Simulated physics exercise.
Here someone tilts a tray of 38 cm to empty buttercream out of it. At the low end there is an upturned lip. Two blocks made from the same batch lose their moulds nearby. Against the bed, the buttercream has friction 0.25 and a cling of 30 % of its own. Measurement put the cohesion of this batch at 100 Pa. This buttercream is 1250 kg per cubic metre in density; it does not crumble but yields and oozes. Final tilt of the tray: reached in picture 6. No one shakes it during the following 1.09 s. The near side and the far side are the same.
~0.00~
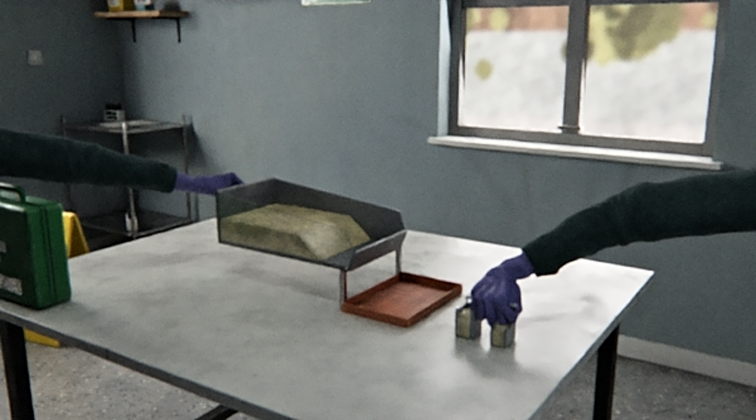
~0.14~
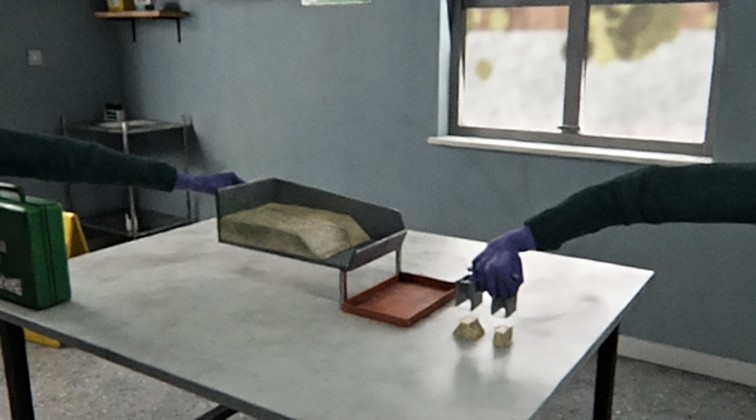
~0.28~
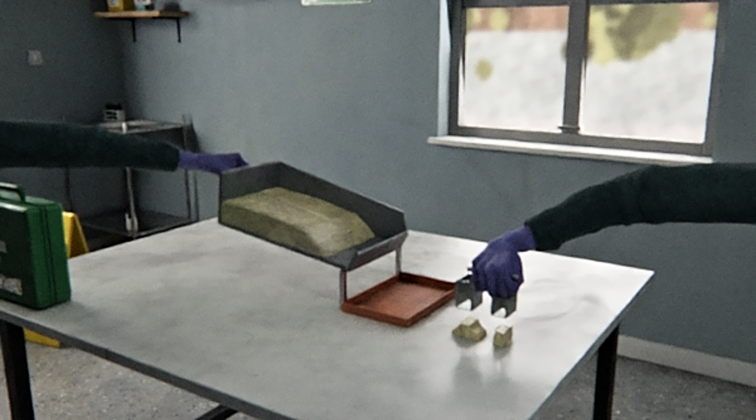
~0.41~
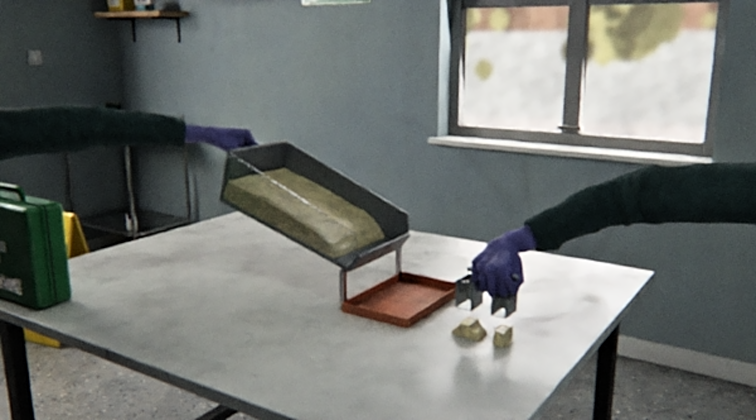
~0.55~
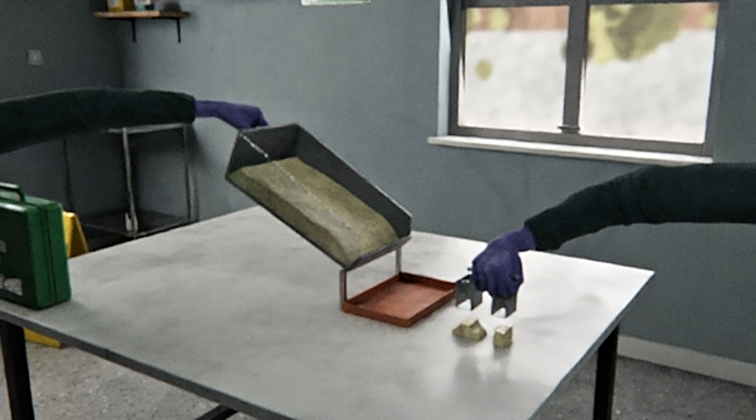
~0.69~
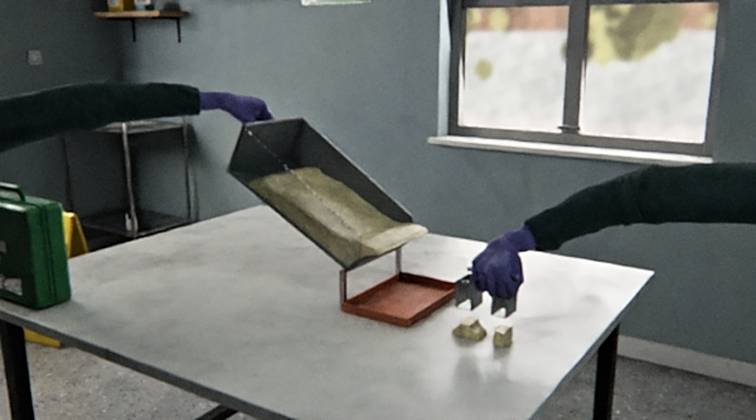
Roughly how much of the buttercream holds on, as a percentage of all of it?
Around 25 % of it holds on.
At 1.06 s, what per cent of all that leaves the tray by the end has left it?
The figure comes out at some 90 percent.
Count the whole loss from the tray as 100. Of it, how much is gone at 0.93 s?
It comes to about 60 percent.
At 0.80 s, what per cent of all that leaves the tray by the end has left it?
Close to 20 percent.
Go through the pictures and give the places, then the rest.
Top of the high end at (218, 193), tilt 0 degrees; leading edge of the buttercream at (318, 260); blocks stand 4.8 cm, 3.1 cm (left to right), in the first picture.
Top of the high end at (218, 192), tilt 0 degrees; leading edge of the buttercream at (319, 260); blocks stand 3.2 cm, 3.0 cm (left to right), in the second picture.
Top of the high end at (222, 174), tilt 7 degrees; leading edge of the buttercream at (324, 258); blocks stand 2.9 cm, 2.9 cm (left to right), in the third picture.
Top of the high end at (230, 153), tilt 16 degrees; leading edge of the buttercream at (333, 258); blocks stand 2.9 cm, 2.9 cm (left to right), in the fourth picture.
Top of the high end at (241, 133), tilt 25 degrees; leading edge of the buttercream at (349, 264); blocks stand 2.9 cm, 2.9 cm (left to right), in the fifth picture.
Top of the high end at (245, 127), tilt 28 degrees; leading edge of the buttercream at (379, 253); blocks stand 2.9 cm, 2.9 cm (left to right), in the sixth picture.
After 0.80 s, the tilt is 28 degrees and 82 % is on the bed.
After 0.93 s, the tilt is 28 degrees and 55 % is on the bed.
After 1.06 s, the tilt is 28 degrees and 34 % is on the bed.
After 1.19 s, the tilt is 28 degrees and 25 % is on the bed.
After 1.74 s, at the end, the tilt is 28 degrees and 25 % is on the bed.
